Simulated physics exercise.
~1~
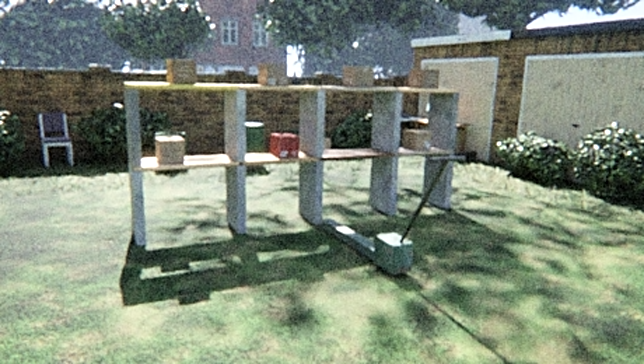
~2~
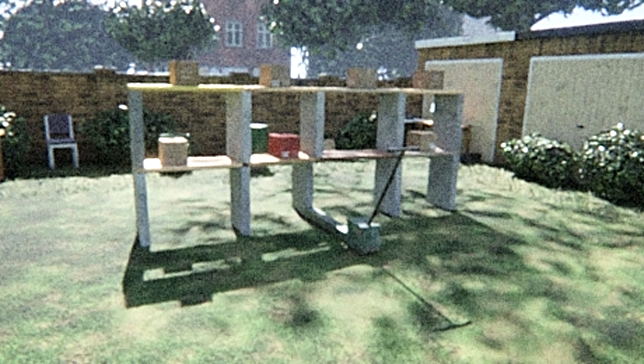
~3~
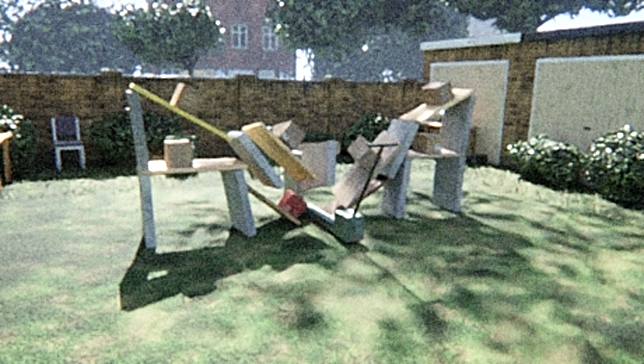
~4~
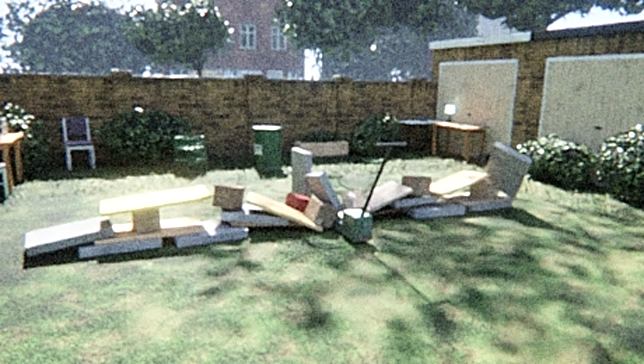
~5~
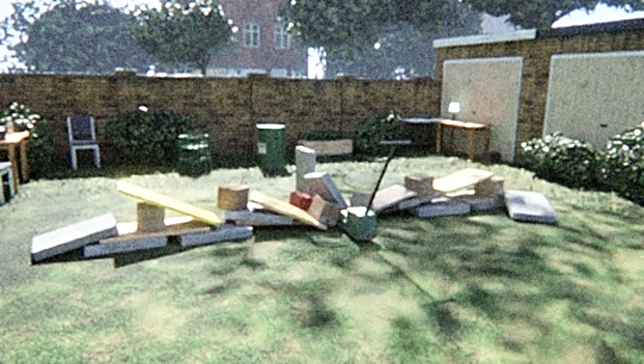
A two-tier shelf of pale uprights and boards stands across a sunlit lawn, seen from the front, with a brick wall behind and pale garage doors at right. Tan boxes sit on top, one of its boards yellow, and a red carton rests near the middle of the lower tier. A low, long-handled jack slides leftward and away at the base of the shelf. The middle sags into a V, spilling boards and boxes inward, and then both ends go down. Finally nearly everything lies in a low, sprawling heap, the yellow board slanting at left and the red carton tilted near the jack.
